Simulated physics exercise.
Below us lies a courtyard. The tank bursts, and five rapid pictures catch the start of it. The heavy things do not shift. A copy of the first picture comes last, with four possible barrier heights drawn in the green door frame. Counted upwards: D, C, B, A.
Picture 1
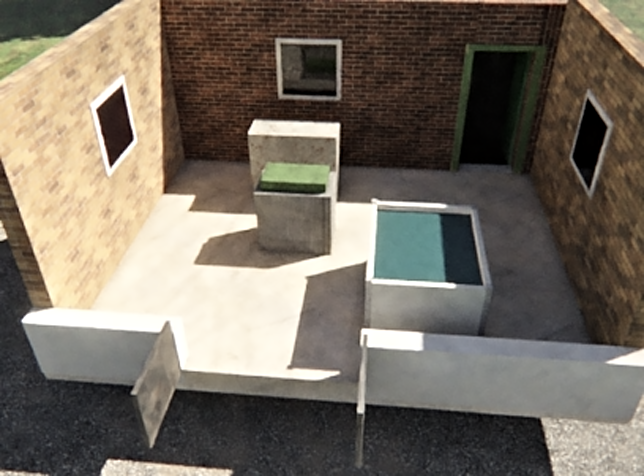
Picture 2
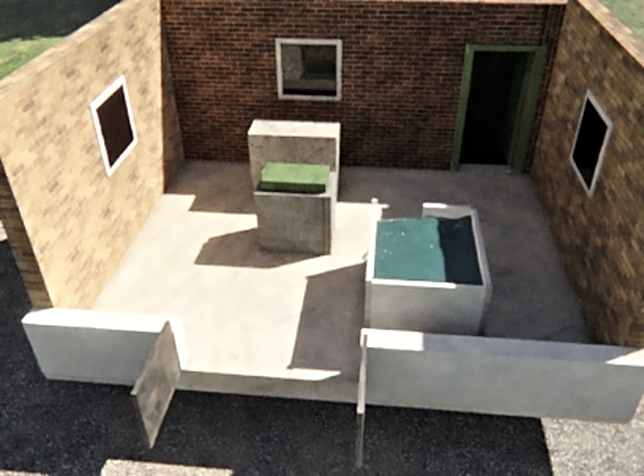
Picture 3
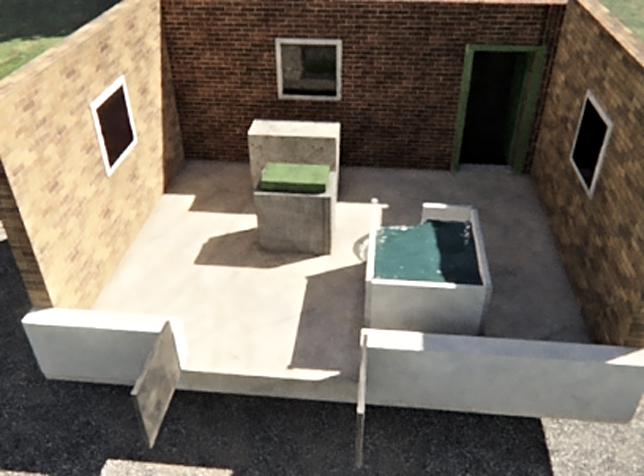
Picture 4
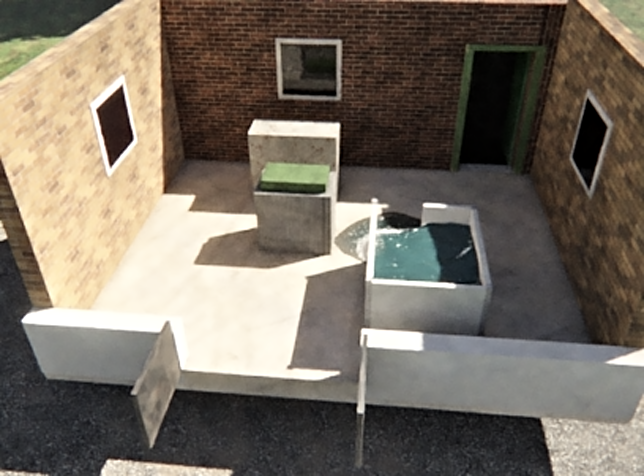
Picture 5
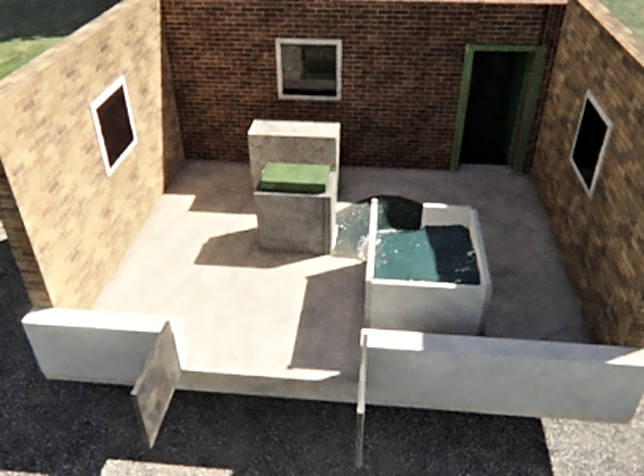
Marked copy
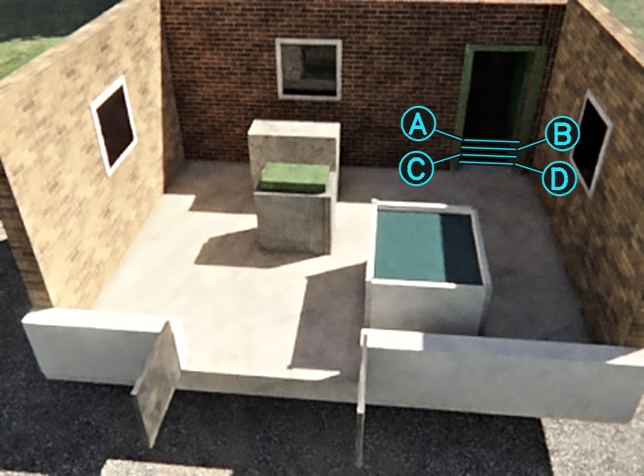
To begin with, blue-green water lies still in a pale tank in a brick-walled courtyard, near a block with a green top. The water's surface then breaks into ripples and sinks towards the back, and water appears on the floor beyond the tank's back left corner, spreading towards the block.
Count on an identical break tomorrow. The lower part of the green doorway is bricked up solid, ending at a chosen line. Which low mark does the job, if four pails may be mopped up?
D is the one.
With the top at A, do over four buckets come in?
No, not at all.
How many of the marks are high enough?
All four.
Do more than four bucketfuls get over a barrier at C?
No.
On the marked copy, A at (490, 140); B at (489, 148); C at (488, 155); D at (487, 162); from the bottom up D, C, B, A.
With A, nothing gets over.
With B, nothing gets over.
With C, nothing gets over.
With D, a splash gets over, under a bucket.
